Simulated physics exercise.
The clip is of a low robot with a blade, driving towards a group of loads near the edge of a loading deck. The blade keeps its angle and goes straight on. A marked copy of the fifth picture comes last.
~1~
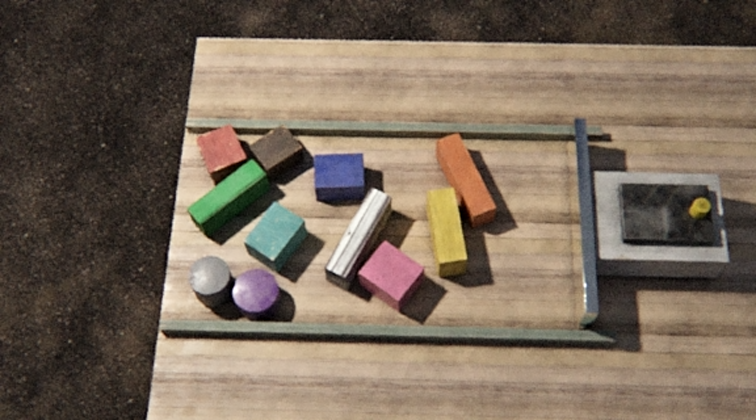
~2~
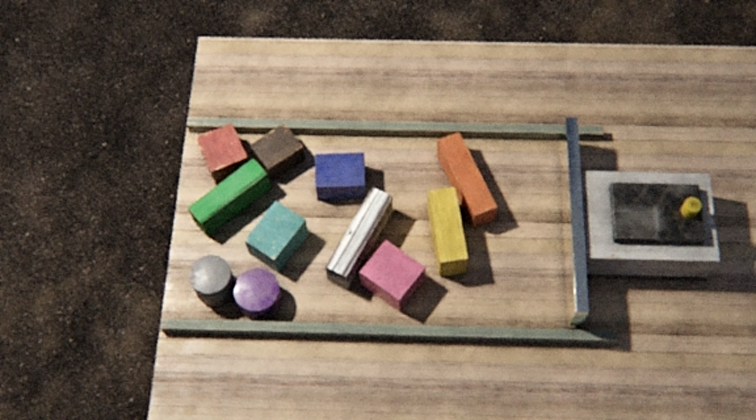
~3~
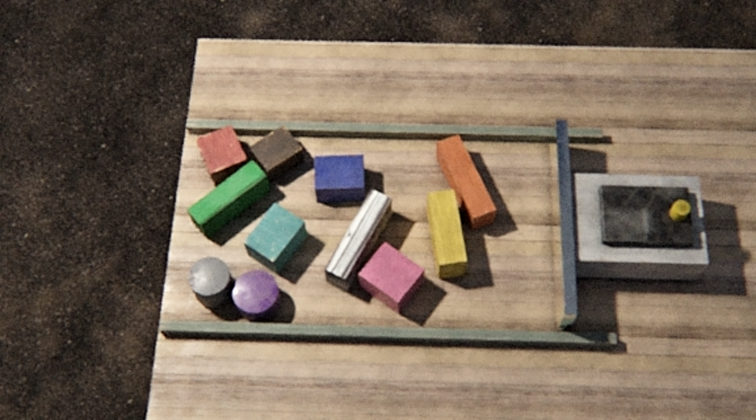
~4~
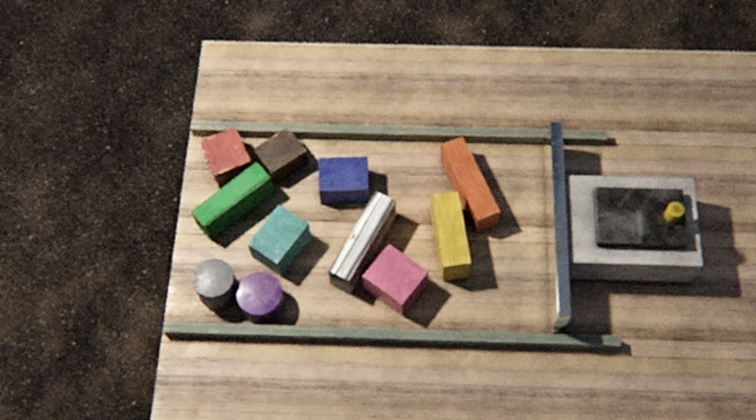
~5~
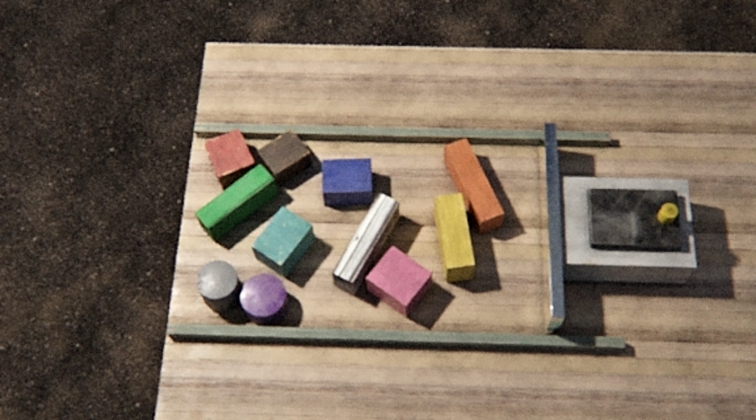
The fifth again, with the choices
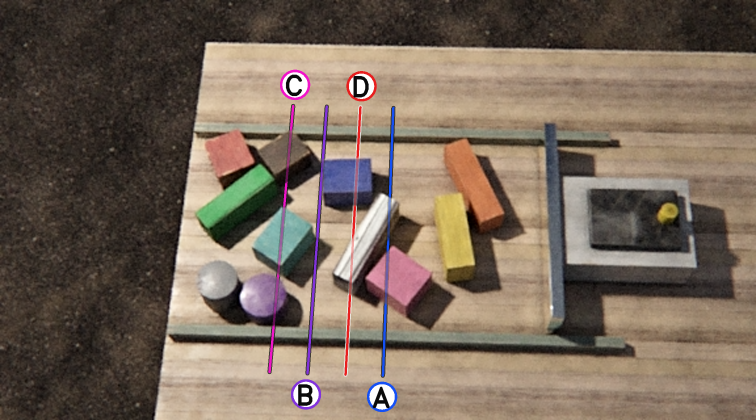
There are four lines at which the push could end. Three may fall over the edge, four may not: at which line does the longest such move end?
The farthest such stop is C.
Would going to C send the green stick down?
Yes.
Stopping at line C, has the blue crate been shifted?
Yes.
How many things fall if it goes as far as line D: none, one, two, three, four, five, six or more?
By then, none.
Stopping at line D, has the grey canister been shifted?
No.
On the marked copy, A at (388, 234); B at (318, 232); C at (282, 231); D at (353, 233).
Following C. Soon after the start, robot (528, 215); orange bar (436, 184); yellow bar (418, 240).
Later, robot (428, 213); turquoise crate (257, 245); purple canister (258, 303).
In the end, robot (354, 211); red crate over the edge; grey canister over the edge; three fallen.
As for the rest, A is within the limit but short; B is within the limit but short; D is within the limit but short.
